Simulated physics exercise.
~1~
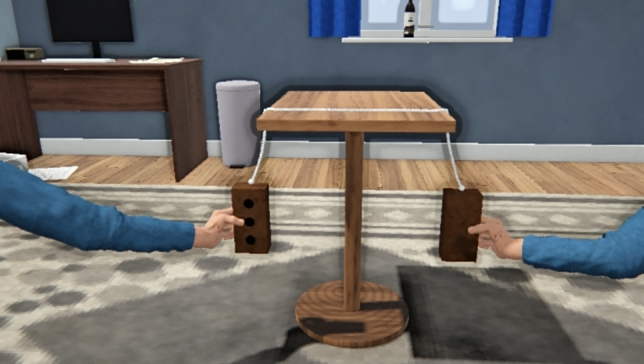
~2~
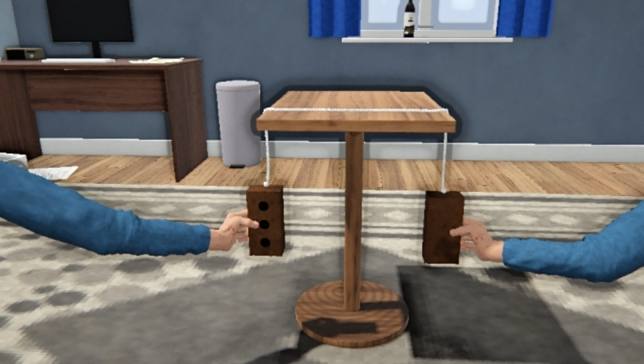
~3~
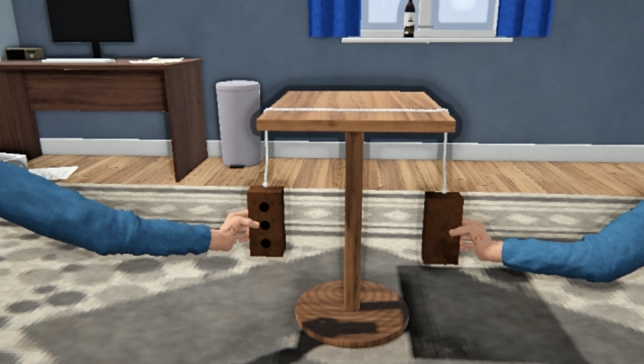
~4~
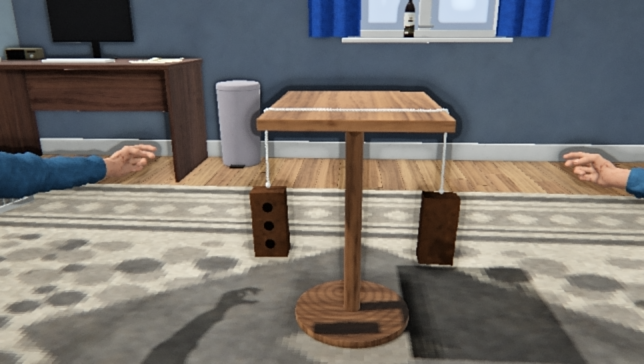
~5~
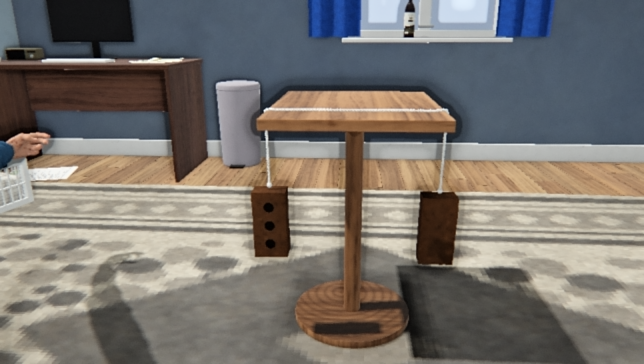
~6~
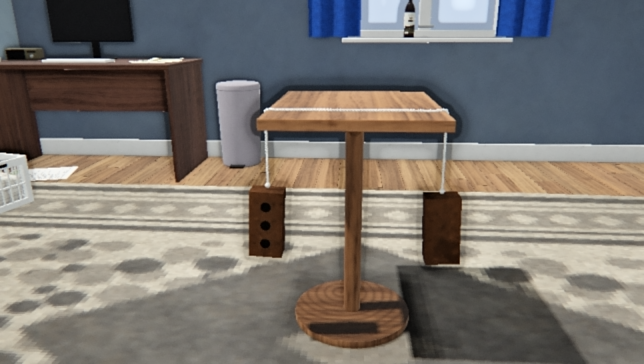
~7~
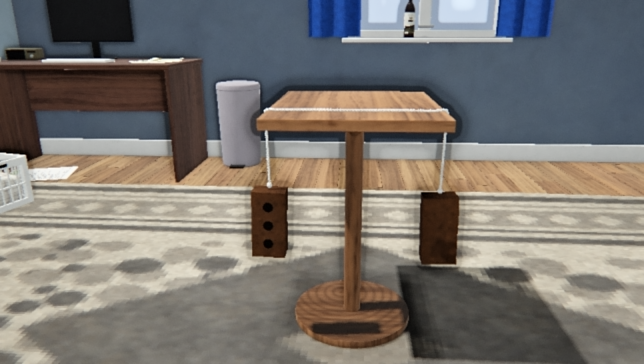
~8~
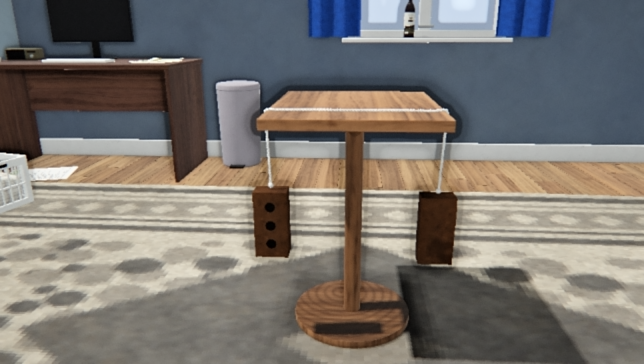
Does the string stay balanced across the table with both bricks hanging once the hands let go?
Yes, the string stays in place across the tabletop, and both bricks keep hanging at about the same heights, with neither side going down.
